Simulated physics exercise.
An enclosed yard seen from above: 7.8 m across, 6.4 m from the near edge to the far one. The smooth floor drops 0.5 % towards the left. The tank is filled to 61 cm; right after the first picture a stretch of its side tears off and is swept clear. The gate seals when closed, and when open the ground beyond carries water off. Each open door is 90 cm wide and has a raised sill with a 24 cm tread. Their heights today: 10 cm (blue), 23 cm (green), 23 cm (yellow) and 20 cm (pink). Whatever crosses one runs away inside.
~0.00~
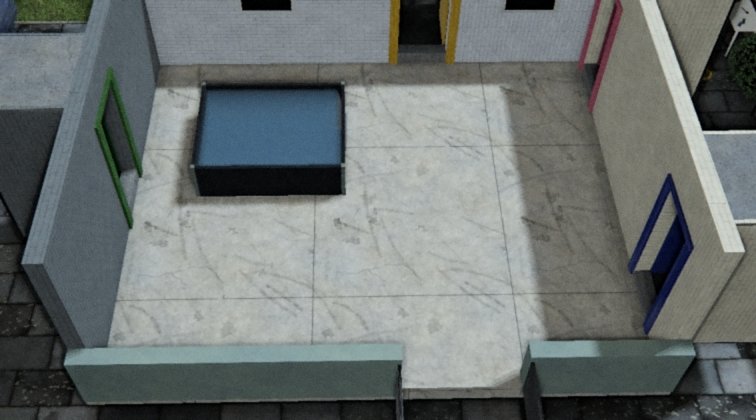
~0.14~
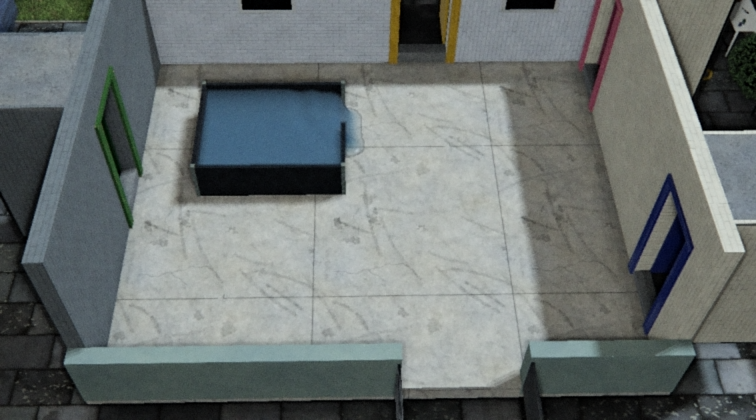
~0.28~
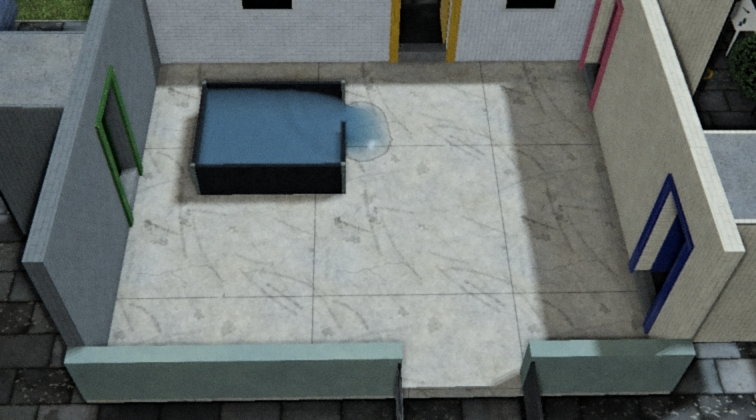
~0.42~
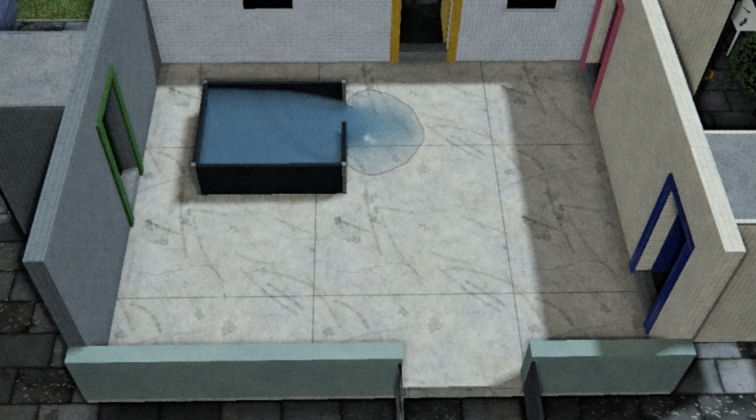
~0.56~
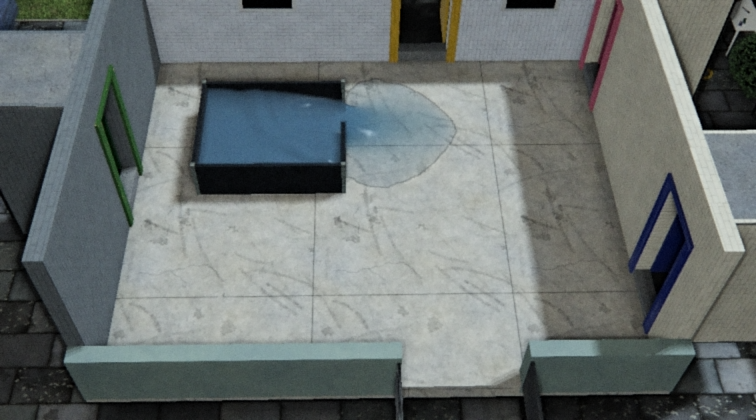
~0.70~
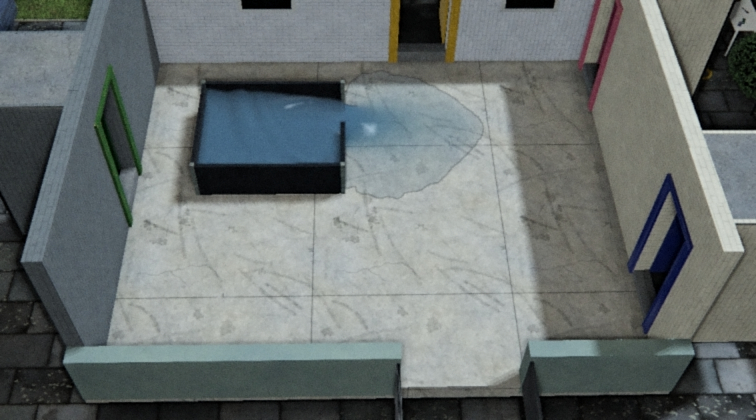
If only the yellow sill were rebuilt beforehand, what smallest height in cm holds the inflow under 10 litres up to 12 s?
Close to 13 cm is just enough.
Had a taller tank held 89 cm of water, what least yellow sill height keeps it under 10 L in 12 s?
Some 20 cm.
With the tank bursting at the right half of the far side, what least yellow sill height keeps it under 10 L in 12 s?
Some 10.0 cm.
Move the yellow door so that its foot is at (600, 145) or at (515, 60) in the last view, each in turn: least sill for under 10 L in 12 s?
Roughly 15 and 14.0 cm.
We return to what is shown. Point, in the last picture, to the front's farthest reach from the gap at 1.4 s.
Near (591, 119).
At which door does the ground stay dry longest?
It is the green one.
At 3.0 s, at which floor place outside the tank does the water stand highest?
At about (581, 77).
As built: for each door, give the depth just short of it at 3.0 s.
Depths in cm: Blue 2, green 0, yellow 12, pink 29.
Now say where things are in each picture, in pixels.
The tank at (271, 127) is whole and still, 61 cm deep; the yellow door at (424, 20) is dry, in the first frame.
Water pours out at (342, 124) and has run 0.3 m, to (358, 150); about 8 cm deep outside, 61 cm at the back, in the second frame.
The gap is at (342, 124), the front 0.7 m out at (386, 144); the back of the tank holds 61 cm, in the third frame.
The gap is at (343, 124), the front 1.3 m out at (418, 141); the back of the tank holds 61 cm, in the fourth frame.
Water pours out at (342, 124) and has run 1.9 m, to (451, 132); about 5 cm deep outside, 61 cm at the back, in the fifth frame.
The gap is at (341, 124), the front 2.4 m out at (477, 130); the back of the tank holds 61 cm; the yellow door at (424, 19), 2.3 m from the gap, is still 0.6 m from the nearest water, in the sixth frame.
After 1.4 s water covers 25 % of the floor, deepest (36 cm) near (346, 129); 14 cm at the yellow door, 0 litres in over its 23 cm sill.
After 3.0 s water covers 40 % of the floor, deepest (30 cm) near (581, 77); 12 cm at the yellow door, 0 litres in over its 23 cm sill.
After 12.0 s water covers 90 % of the floor, deepest (9 cm) near (102, 376); 5 cm at the yellow door, 0 litres in over its 23 cm sill.
At the yellow door as built, the water arrived by 1.1 s and peaked near 18 cm at 1.6 s.
Run again over the same 12 s with other heights there, 19 litres in over 11 cm, 3 litres over 15 cm. The limit of 10 litres is kept from about 13 cm up.
